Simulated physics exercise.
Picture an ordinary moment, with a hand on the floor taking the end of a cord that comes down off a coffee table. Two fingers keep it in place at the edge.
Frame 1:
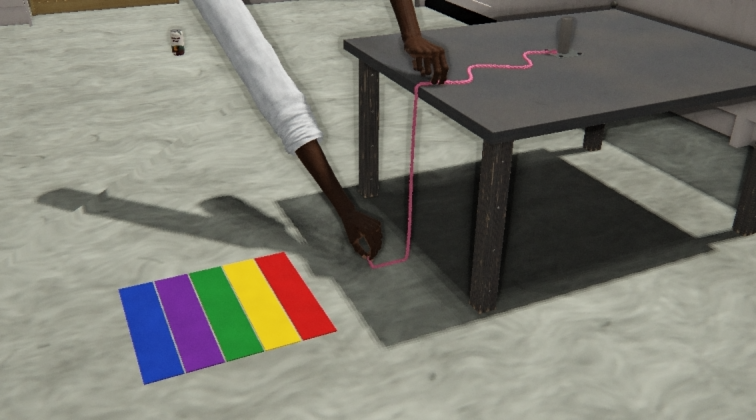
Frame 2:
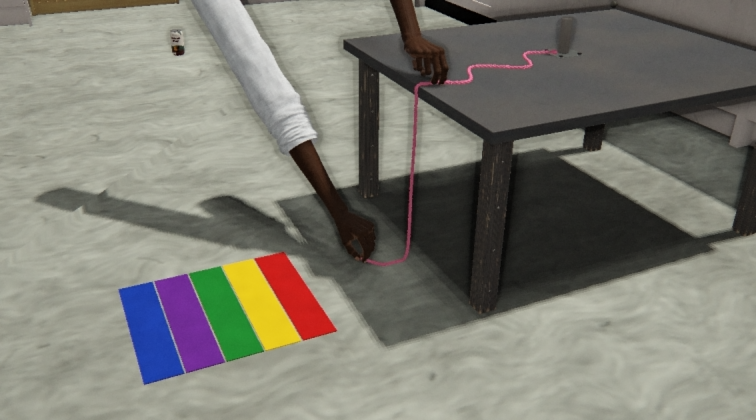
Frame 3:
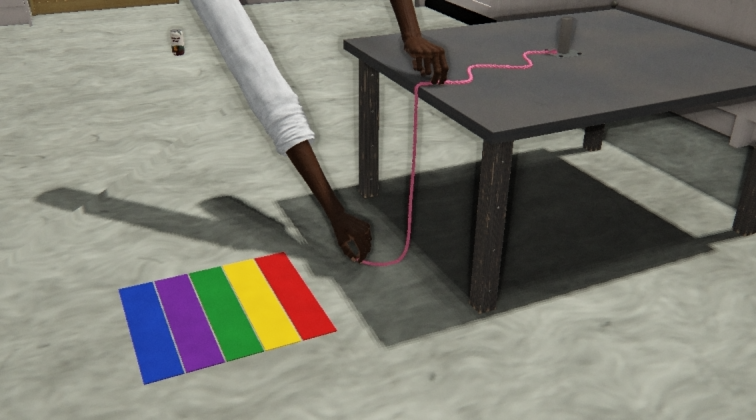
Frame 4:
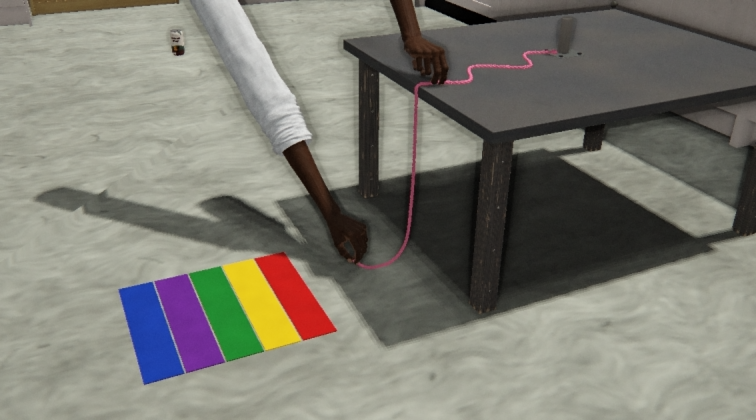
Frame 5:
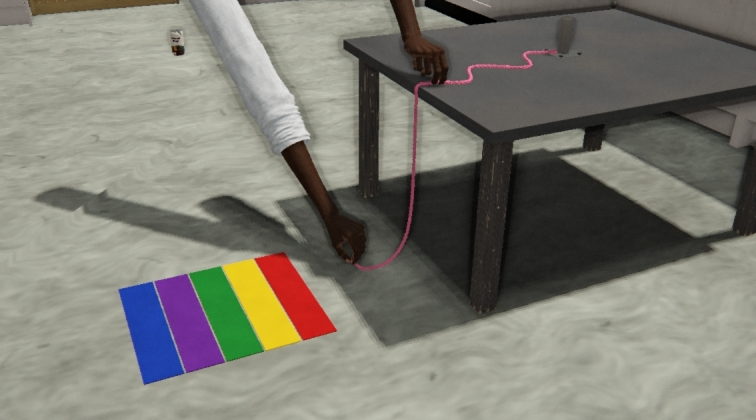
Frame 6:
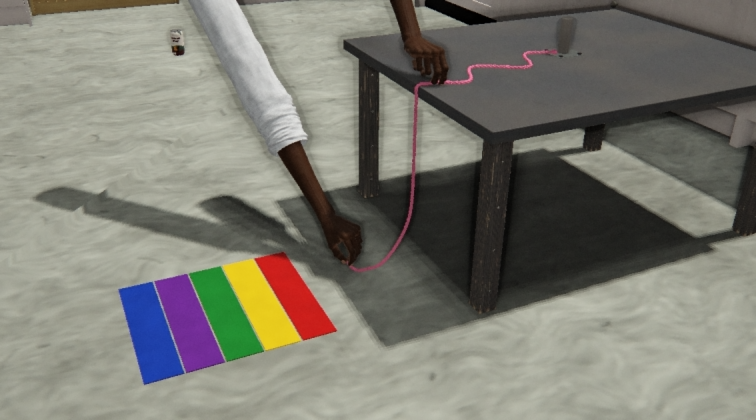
In the video, one hand presses a pink cord at the edge of a dark table while the other holds its lower end near the floor, moving it slightly left toward a multicolored striped panel as the hanging cord curves more.
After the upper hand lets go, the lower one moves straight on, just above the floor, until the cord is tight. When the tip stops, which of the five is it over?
The purple one.
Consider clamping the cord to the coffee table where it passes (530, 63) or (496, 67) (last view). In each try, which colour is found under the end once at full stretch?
First try green, second try green.
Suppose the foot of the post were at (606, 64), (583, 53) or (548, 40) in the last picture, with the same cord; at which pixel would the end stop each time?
Per try, approx.: (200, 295); (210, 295); (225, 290).
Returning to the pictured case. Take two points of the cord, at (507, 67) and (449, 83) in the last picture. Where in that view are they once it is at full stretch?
Final spots: (481, 69), then (399, 102).
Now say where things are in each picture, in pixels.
End (368, 257); red (310, 319); yellow (274, 329); green (237, 338); purple (199, 349); blue (158, 360), in the first frame.
End (361, 259); cord through (525, 54) (502, 67) (470, 80) (416, 108) (412, 180) (408, 245), in the second frame.
End (358, 260), in the third frame.
End (354, 261); cord through (525, 54) (502, 67) (470, 80) (416, 108) (413, 179) (404, 245), in the fourth frame.
End (352, 261), in the fifth frame.
End (348, 262); cord through (525, 54) (502, 67) (470, 80) (416, 108) (413, 179) (397, 245), in the sixth frame.
A little later, end near (250, 286); over yellow.
Next, end near (209, 295); over green.
When it is tight, end near (185, 301); over purple. The end stops over the purple strip.
